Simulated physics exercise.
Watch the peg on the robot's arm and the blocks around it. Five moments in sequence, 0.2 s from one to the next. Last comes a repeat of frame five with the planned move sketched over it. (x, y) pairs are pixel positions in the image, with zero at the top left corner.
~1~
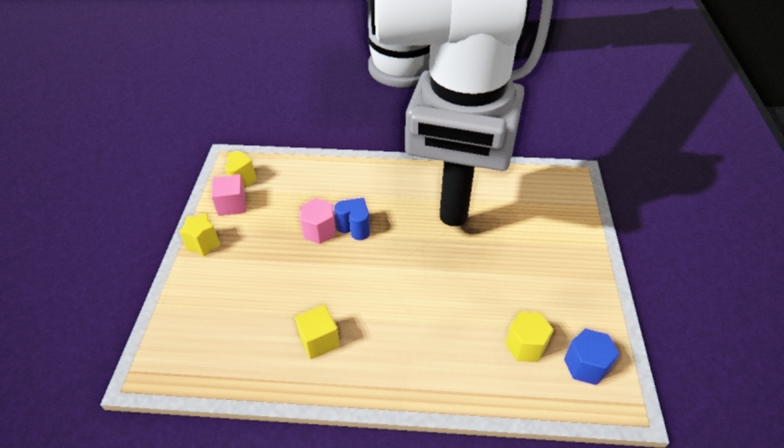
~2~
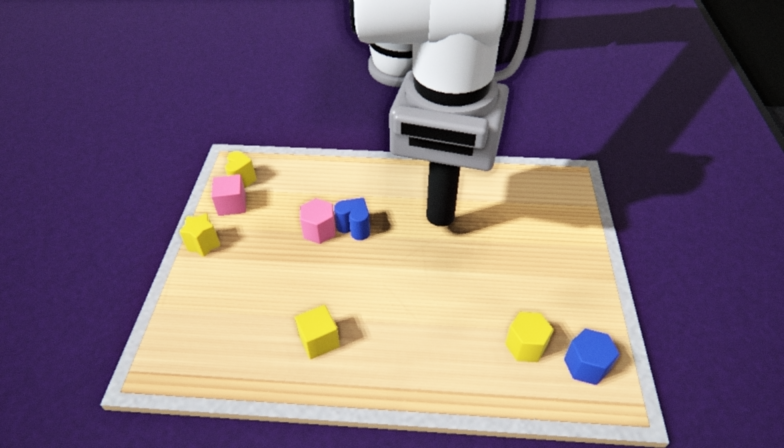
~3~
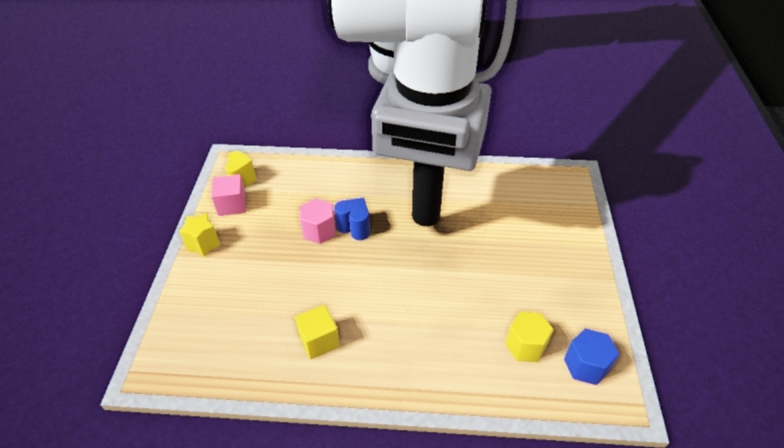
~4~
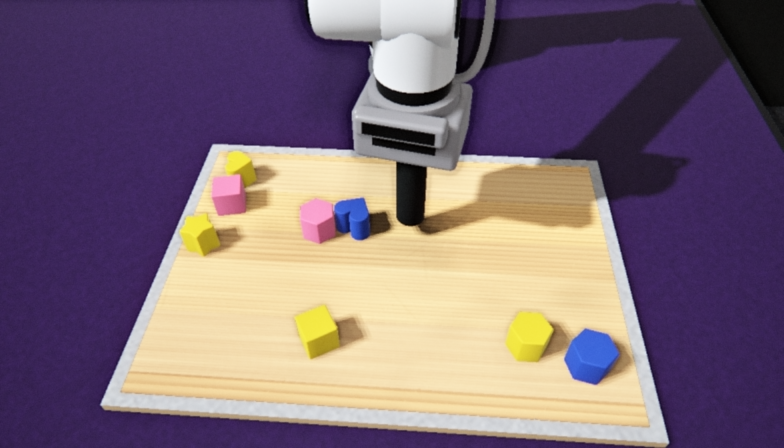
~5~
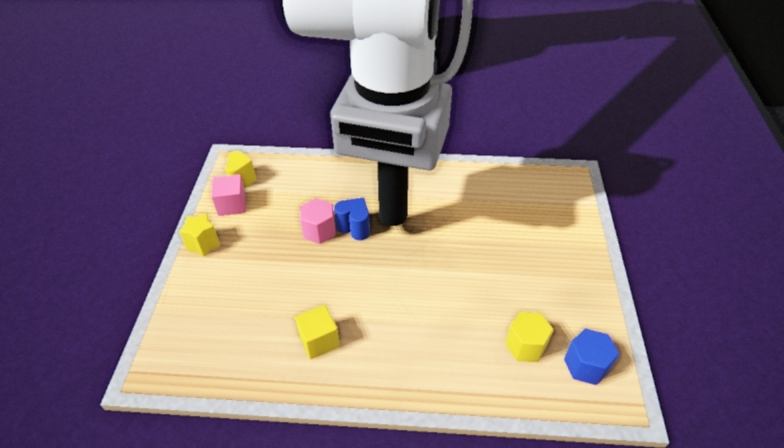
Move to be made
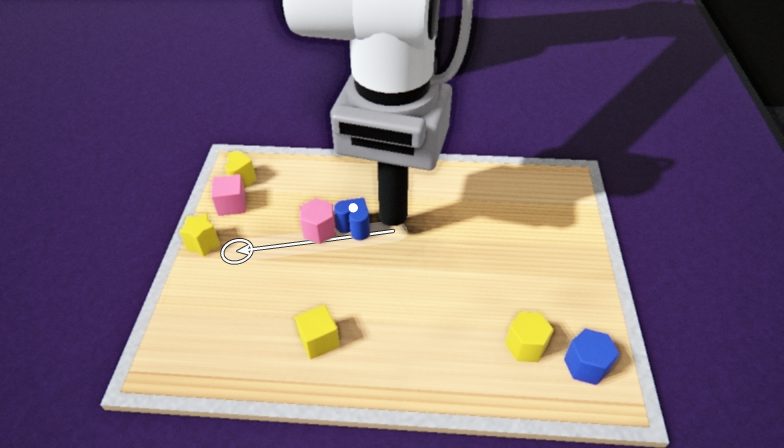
The footage shows a robot arm moving its black peg steadily left across a wooden board, nearing a blue heart-shaped block beside a pink hexagon, while these and the surrounding yellow, pink and blue blocks stay still.
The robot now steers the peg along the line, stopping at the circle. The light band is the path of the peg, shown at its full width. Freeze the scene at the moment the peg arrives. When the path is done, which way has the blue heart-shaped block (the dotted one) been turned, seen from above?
Its spin: Clockwise.
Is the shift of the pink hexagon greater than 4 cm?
Final answer: Yes.
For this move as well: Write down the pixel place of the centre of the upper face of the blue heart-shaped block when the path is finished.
The centre of its top will be at (320, 199).
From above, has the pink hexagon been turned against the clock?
My answer is yes.
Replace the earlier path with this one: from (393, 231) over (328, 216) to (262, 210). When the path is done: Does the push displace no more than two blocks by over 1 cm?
No
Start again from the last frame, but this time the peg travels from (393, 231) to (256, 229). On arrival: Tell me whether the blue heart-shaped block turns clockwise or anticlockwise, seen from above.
That block twists clockwise.
The line goes in a line from (393, 231) to (237, 251); the dot is on the blue heart-shaped block.
What follows on the original path. One third of the way, peg at (340, 223); pink hexagon at (291, 206), turned 55° anticlockwise; blue heart-shaped block at (324, 201), turned 75° clockwise.
Two thirds of the way, peg at (285, 230); pink hexagon at (280, 203), turned 40° anticlockwise; blue heart-shaped block at (320, 199), turned 90° clockwise.
At the end, peg at (232, 236); yellow star block unmoved; pink hexagon at (278, 203), turned 35° anticlockwise; blue heart-shaped block at (320, 199), turned 90° clockwise.
